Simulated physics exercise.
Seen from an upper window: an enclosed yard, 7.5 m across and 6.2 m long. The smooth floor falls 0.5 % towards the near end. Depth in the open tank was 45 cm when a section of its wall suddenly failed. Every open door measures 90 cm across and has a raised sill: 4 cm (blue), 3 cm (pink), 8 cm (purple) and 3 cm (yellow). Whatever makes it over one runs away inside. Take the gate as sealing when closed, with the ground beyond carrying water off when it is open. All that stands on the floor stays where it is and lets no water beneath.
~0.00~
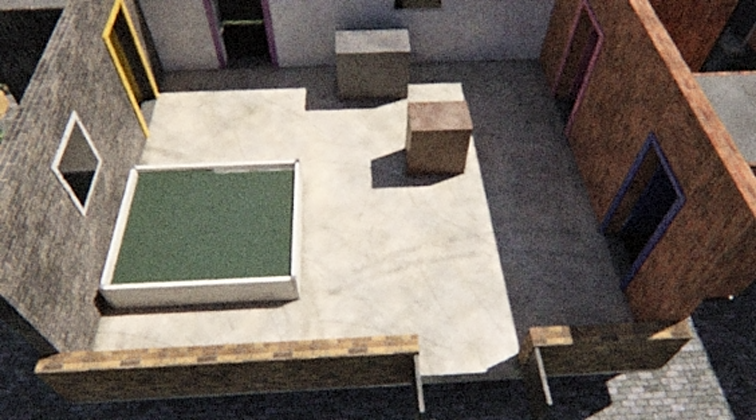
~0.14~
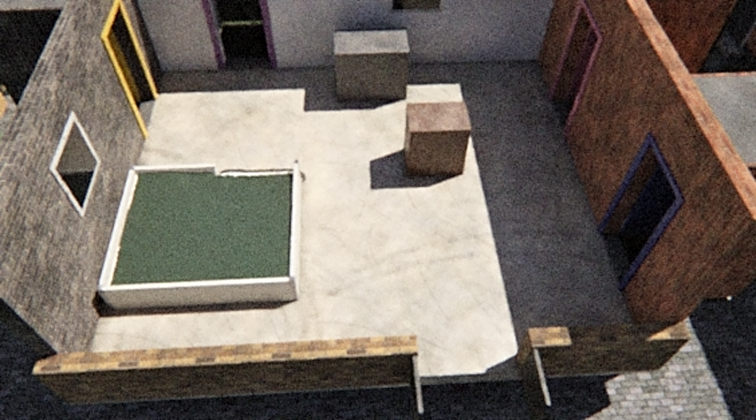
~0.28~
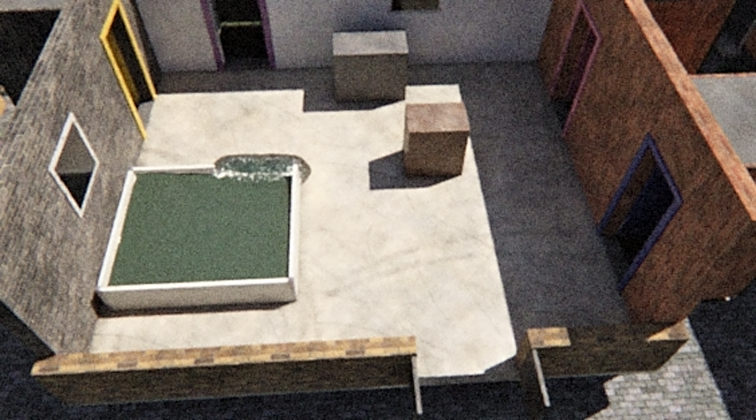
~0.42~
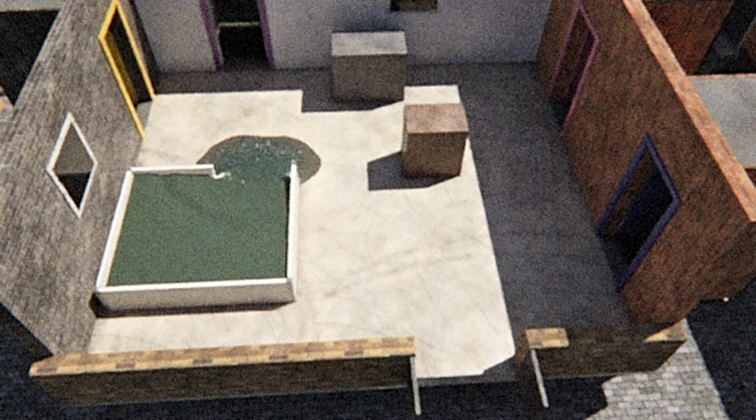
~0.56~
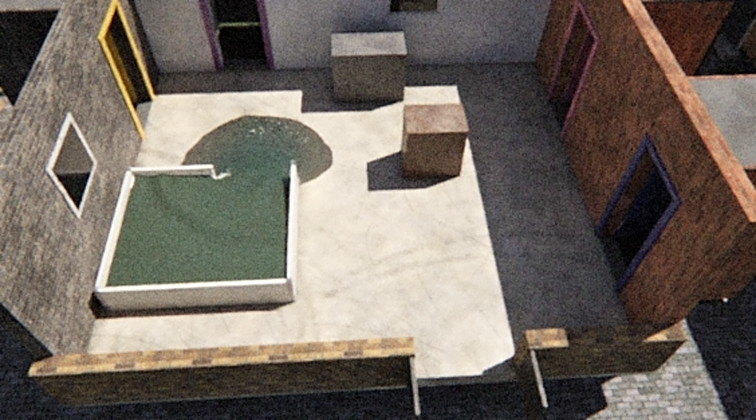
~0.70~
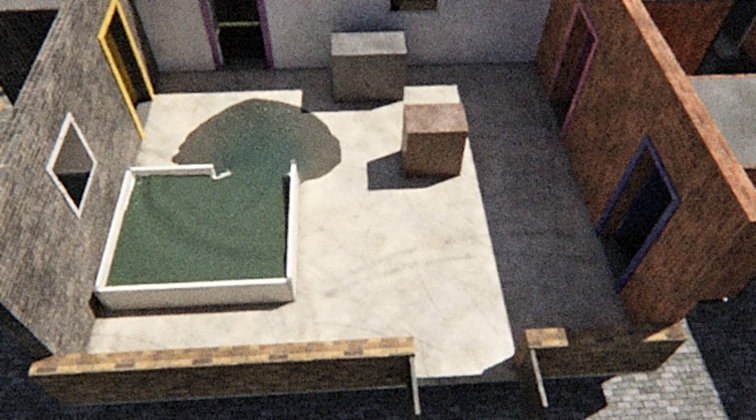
The clip opens on a walled yard seen from above, with a white-rimmed tank of green water standing still near the left wall. Part of the tank's far side gives way and water pours through the gap, then spreads across the pale floor in a widening, rounded dark pool.
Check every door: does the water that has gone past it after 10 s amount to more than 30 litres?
One by one: At the blue door the amount will not overshoot the limit; at the pink door the amount will overshoot the limit; at the purple door the amount will overshoot the limit; at the yellow door the amount will overshoot the limit.
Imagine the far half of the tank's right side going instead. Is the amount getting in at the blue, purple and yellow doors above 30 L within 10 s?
Then: Blue above, purple under, yellow not over.
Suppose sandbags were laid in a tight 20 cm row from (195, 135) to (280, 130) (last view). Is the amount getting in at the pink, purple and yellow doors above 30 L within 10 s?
In that case pink gets more than allowed, purple gets no more than allowed, yellow gets more than allowed.
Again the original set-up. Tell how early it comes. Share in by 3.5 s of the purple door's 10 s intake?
Fraction in by then: Around 60 per cent.
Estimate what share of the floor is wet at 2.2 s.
25 %.
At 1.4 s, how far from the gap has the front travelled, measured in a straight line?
Some 3.2 metres from the gap.
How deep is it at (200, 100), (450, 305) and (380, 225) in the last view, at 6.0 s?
11, 0 and 0 cm, respectively.
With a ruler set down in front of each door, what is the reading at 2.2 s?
You'd see blue at 0 cm, pink at 0 cm, purple at 18 cm and yellow at 3 cm.
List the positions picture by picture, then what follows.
The open tank at (209, 222) is whole and still, 45 cm deep, in the first picture.
Water pours out on the open tank's far side and has run 0.7 m, to a hidden place; typically 7 cm deep outside, 45 cm at the open tank's back, in the second picture.
The front is at (221, 162), 0.9 m from the gap on the open tank's far side; 0.9 m2 of floor is under water; 45 cm left at the back of the open tank, in the third picture.
The front is at (236, 140), 1.2 m from the gap on the open tank's far side; 1.7 m2 of floor is under water; 45 cm left at the back of the open tank, in the fourth picture.
The front is at (248, 118), 1.7 m from the gap on the open tank's far side; 2.7 m2 of floor is under water; 45 cm left at the back of the open tank, in the fifth picture.
Water pours out on the open tank's far side and has run 2.1 m, to (250, 102); typically 4 cm deep outside, 45 cm at the open tank's back, in the sixth picture.
After 1.4 s water covers 20 % of the floor and is deepest (26 cm) near (274, 182); blue door not reached, pink door not reached, purple door 3 cm at the sill, 2 L in, yellow door not reached.
After 2.2 s water covers 25 % of the floor and is deepest (26 cm) near (308, 70); blue door not reached, pink door not reached, purple door 18 cm at the sill, 38 L in, yellow door 3 cm at the sill, 0 L in.
After 3.5 s water covers 40 % of the floor and is deepest (19 cm) near (169, 74); blue door not reached, pink door not reached, purple door 17 cm at the sill, 104 L in, yellow door 7 cm at the sill, 1 L in.
After 6.0 s water covers 50 % of the floor and is deepest (14 cm) near (158, 80); blue door not reached, pink door 7 cm at the sill, 20 L in, purple door 12 cm at the sill, 158 L in, yellow door 9 cm at the sill, 35 L in.
After 10.0 s water covers 75 % of the floor and is deepest (11 cm) near (143, 140); blue door 3 cm at the sill, 0 L in, pink door 7 cm at the sill, 58 L in, purple door 8 cm at the sill, 176 L in, yellow door 7 cm at the sill, 88 L in.
